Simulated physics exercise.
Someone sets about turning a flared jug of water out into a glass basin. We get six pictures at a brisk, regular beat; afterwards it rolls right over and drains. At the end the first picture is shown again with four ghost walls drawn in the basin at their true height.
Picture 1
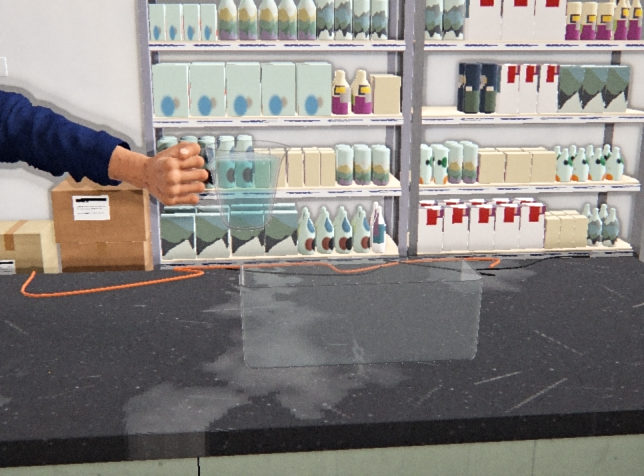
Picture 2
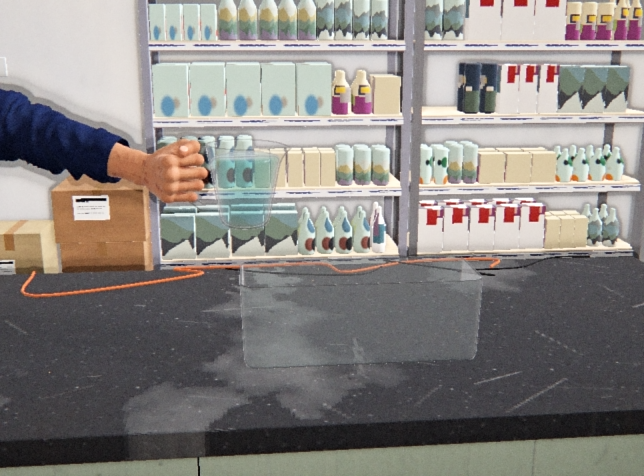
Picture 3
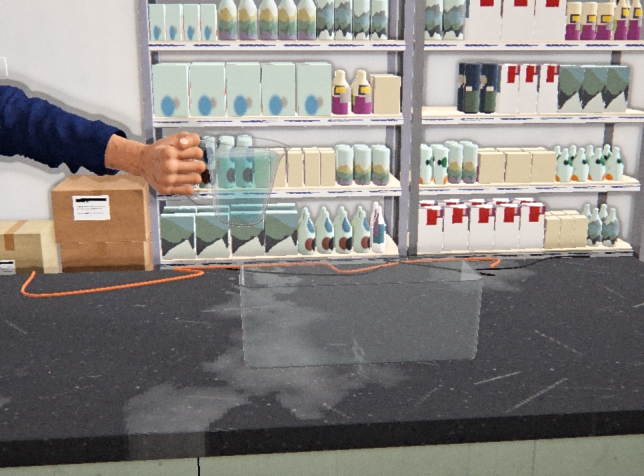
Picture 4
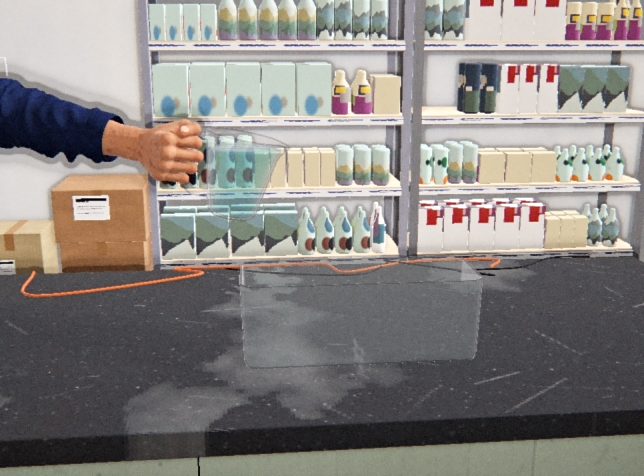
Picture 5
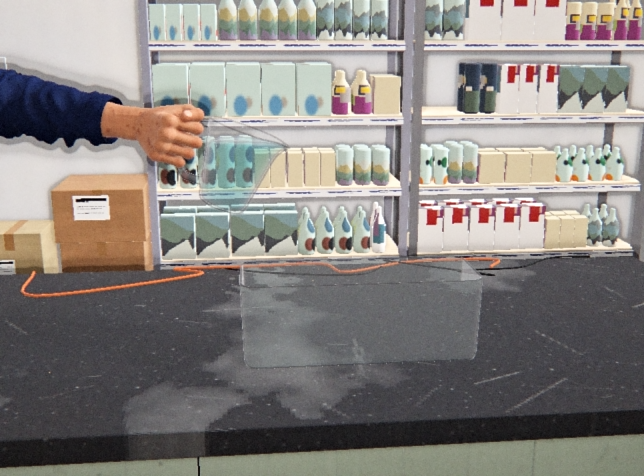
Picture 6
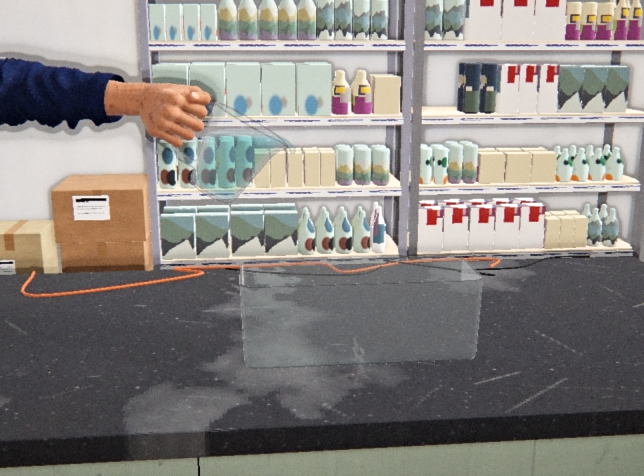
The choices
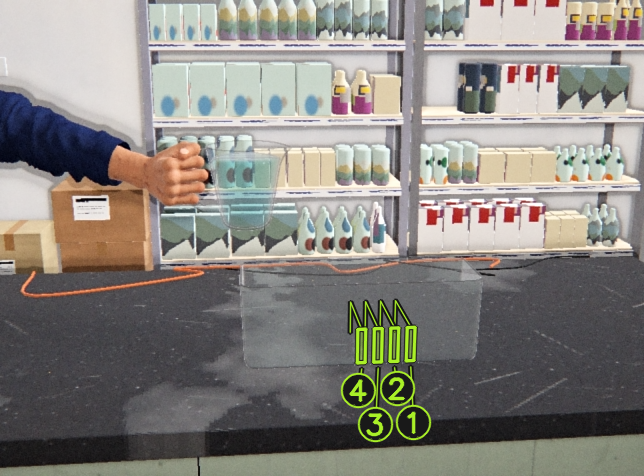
At the start, a hand in a dark blue sleeve holds a clear, flared jug of water upright above a glass basin on a black counter, with stocked shelves behind. The jug then tilts gradually to the right as the hand rises slightly, and by the end water is just over its lip.
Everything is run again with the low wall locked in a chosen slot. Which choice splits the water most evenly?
The answer is slot 3.
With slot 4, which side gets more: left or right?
The right one.
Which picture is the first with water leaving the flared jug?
Picture 6.
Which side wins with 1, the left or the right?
More ends on the left.
In lime, 1 at (410, 366); 2 at (394, 367); 3 at (378, 367); 4 at (361, 368).
If 1 is chosen, about 91 % ends left of the wall and 5 % right of it; 4 % is lost outside.
If 2 is chosen, about 91 % ends left of the wall and 5 % right of it; 5 % is lost outside.
If 3 is chosen, about 53 % ends left of the wall and 45 % right of it.
If 4 is chosen, about 14 % ends left of the wall and 84 % right of it.
